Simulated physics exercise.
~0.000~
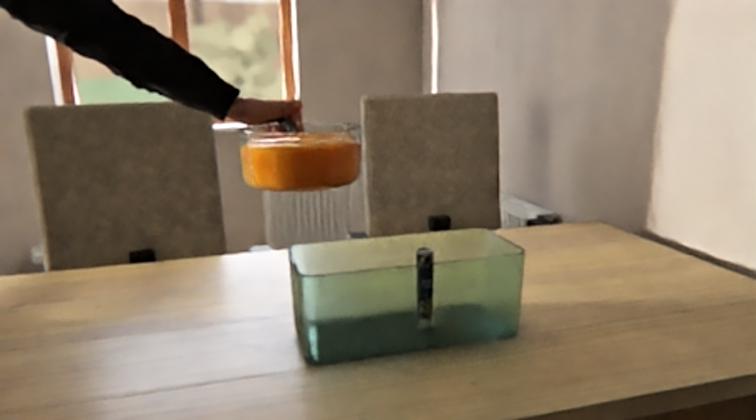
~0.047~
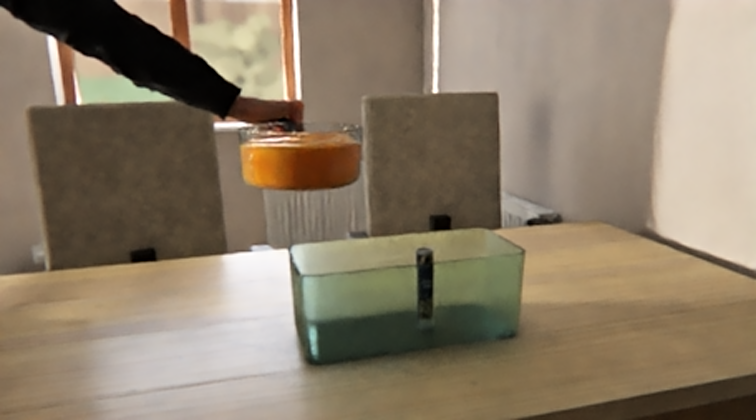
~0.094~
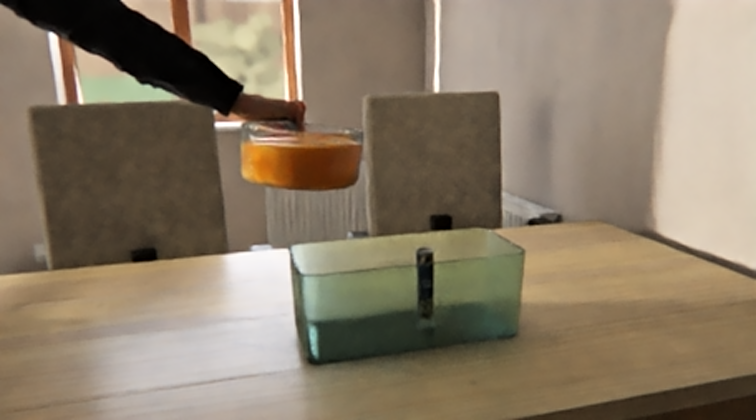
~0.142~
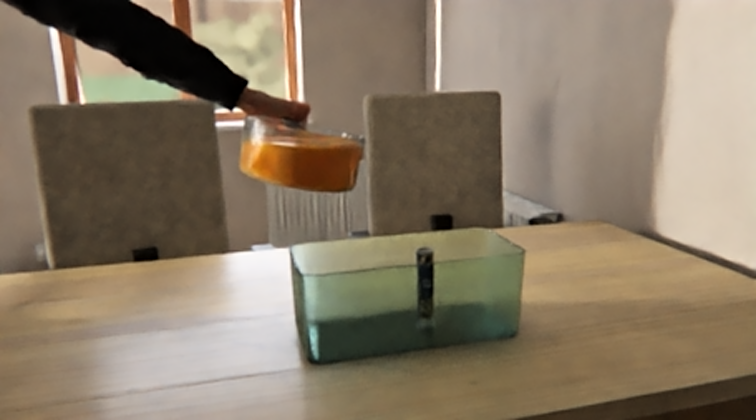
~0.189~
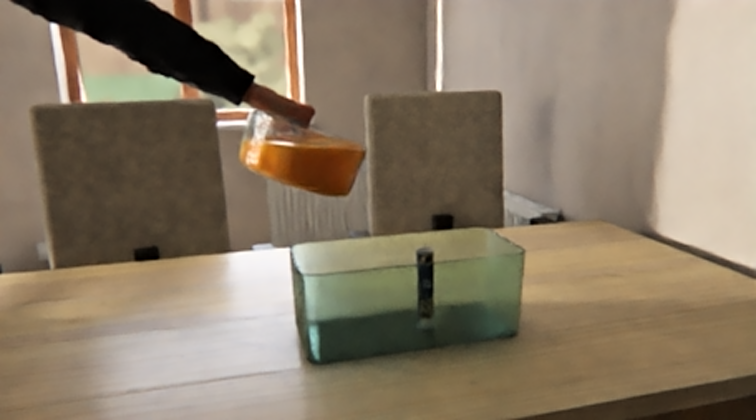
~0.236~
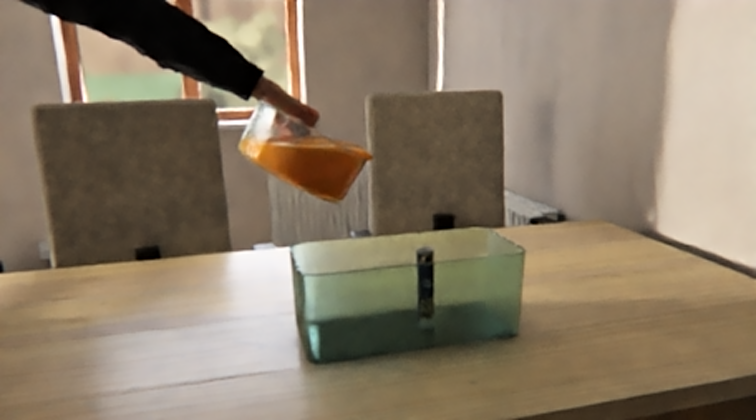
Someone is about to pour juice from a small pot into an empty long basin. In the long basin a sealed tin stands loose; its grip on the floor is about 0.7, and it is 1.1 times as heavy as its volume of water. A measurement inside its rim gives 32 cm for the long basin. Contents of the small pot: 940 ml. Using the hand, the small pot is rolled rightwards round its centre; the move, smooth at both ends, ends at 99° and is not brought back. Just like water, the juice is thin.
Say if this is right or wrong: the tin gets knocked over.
Right, it gets knocked over.
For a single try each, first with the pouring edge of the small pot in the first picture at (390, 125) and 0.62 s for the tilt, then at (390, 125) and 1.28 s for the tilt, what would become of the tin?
The tin stays vertical the first time and stays vertical the second time.
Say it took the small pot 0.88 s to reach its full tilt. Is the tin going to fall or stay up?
Result: Tin tipped over.
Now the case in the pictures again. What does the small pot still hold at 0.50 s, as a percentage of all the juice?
Some 26 per cent.
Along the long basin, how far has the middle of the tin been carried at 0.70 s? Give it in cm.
The tin has gone some 2 cm.
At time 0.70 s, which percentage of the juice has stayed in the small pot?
About 7 percent.
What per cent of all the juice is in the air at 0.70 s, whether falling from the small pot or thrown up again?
Around 6 percent of it is airborne.
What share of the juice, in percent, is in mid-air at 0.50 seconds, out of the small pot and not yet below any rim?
Roughly 46 percent.
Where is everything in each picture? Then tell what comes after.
It leans 0°; its right rim is at (358, 127); the juice meets the walls at (241, 143) and (356, 138); the long basin's rim runs from (294, 262) to (505, 241); the tin's top is at (425, 254), in the first frame.
It leans 1°; its right rim is at (359, 128); the juice meets the walls at (242, 143) and (356, 138), in the second frame.
It leans 6°; its right rim is at (361, 133); the juice meets the walls at (243, 141) and (358, 140), in the third frame.
It leans 12°; its right rim is at (363, 140); the juice meets the walls at (244, 140) and (360, 142), in the fourth frame.
It leans 21°; its right rim is at (364, 149); the juice meets the walls at (244, 140) and (362, 144), in the fifth frame.
It leans 31°; its right rim is at (364, 160); the juice meets the walls at (243, 140) and (361, 151); 3 per cent is over the edge, in the sixth frame.
Then, 0.50 s in, the tilt is 90° and 25 per cent is still to pour; the tin stands where it began.
Then, 0.70 s in, the tilt is 99° and 7 per cent is still to pour; the tin stands 2 cm from where it began.
Then, 0.90 s in, the tilt is 99° and 1 per cent is still to pour; the tin leans 12°.
Then, 1.12 s in, the tilt is 99° and 0 per cent is still to pour; the tin lies on its side.
Finally, the tin lies on its side.
